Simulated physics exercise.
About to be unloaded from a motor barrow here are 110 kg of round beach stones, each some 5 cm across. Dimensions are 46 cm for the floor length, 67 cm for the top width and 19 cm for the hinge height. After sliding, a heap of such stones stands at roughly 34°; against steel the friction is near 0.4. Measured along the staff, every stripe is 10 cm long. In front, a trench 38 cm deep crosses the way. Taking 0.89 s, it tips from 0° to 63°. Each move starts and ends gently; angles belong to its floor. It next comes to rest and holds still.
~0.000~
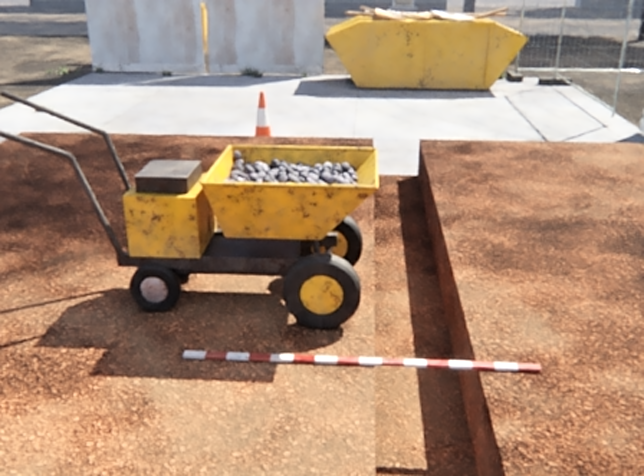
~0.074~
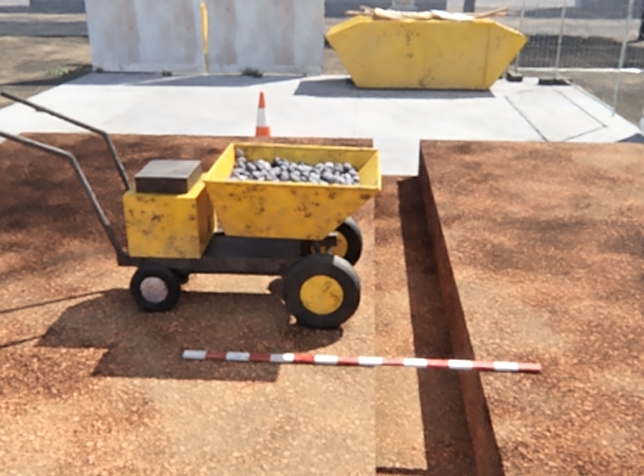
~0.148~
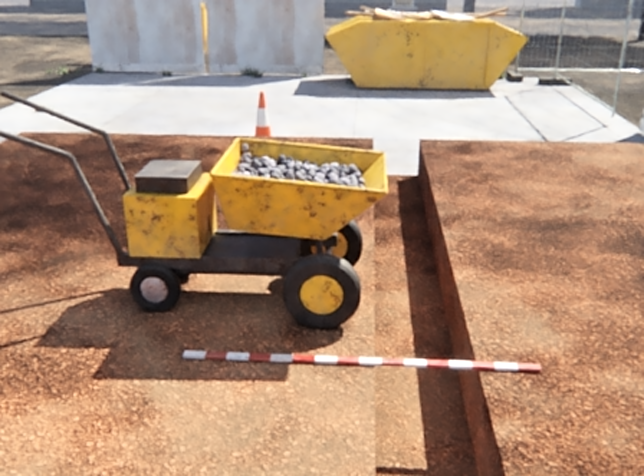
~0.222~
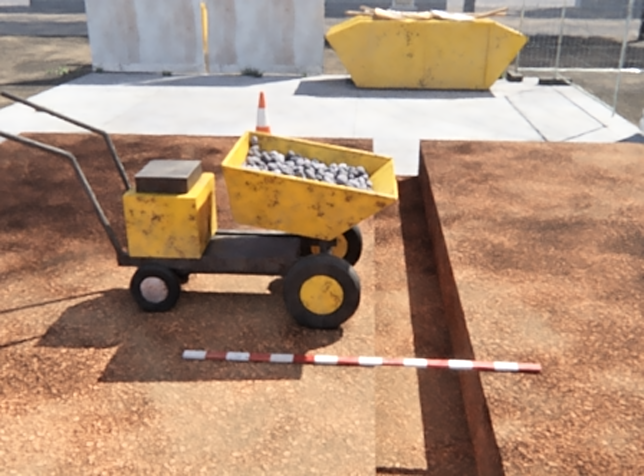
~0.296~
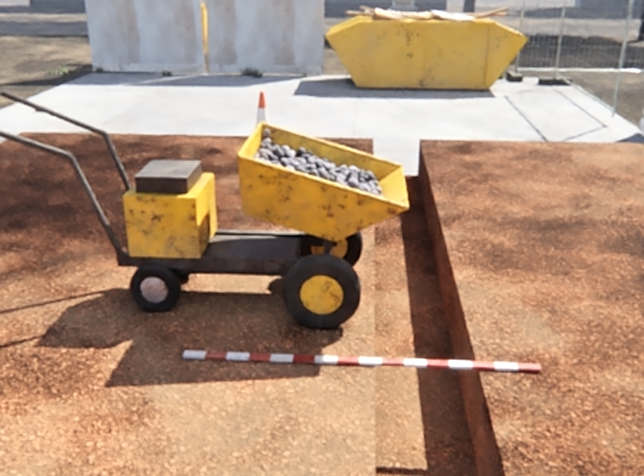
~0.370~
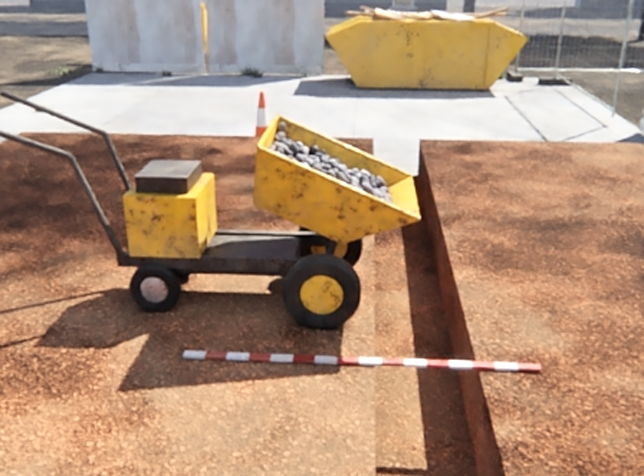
The clip opens on a yellow motor barrow loaded with grey stones, standing level on reddish ground beside a trench, a red-and-white staff lying in front. The skip begins to tilt, its left end rising, then leans more steeply rightward over the trench, stones still inside, while the wheels stay put.
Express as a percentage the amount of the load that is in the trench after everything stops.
The amount is close to 35 per cent of the load.
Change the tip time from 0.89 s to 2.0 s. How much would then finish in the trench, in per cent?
Close to 45 per cent then.
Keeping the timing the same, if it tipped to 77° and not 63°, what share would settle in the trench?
Near 40 per cent then.
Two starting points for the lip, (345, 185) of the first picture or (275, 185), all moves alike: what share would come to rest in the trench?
Near 70 and near 100 percent.
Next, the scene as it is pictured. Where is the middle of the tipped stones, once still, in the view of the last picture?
Somewhere near pixel (491, 301).
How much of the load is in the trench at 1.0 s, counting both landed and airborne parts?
At that moment: Approx. 5 %.
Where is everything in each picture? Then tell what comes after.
In the first picture, the skip is at 0°, its lip at (377, 188); the top of the load is at (291, 171).
In the second picture, the skip is at 1°, its lip at (380, 189); the top of the load is at (276, 169); the stones move at 0.2 m/s on average.
In the third picture, the skip is at 5°, its lip at (387, 193); the top of the load is at (258, 163); the stones move at 0.5 m/s on average.
In the fourth picture, lip at (396, 199), floor tilted 10°, highest stones at (258, 155); the stones move at 0.7 m/s on average.
In the fifth picture, lip at (408, 208), floor tilted 16°, highest stones at (270, 148); the stones move at 0.8 m/s on average.
In the sixth picture, lip at (419, 219), floor tilted 24°, highest stones at (282, 141); the stones move at 0.9 m/s on average.
After 0.7 s the floor is at 53°; 100 % in the skip; the foremost stones are at (438, 251).
After 1.0 s the floor is at 63°; 70 % in the skip, 7 % in the trench, 23 % past the trench; the foremost stones are at (518, 315).
After 1.3 s the floor is at 63°; 27 % in the skip, 11 % in the trench, 62 % past the trench; the foremost stones are at (625, 313).
After 3.3 s the floor is at 63°; 0 % in the skip, 35 % in the trench, 65 % past the trench; the foremost stones are past the picture's edge.
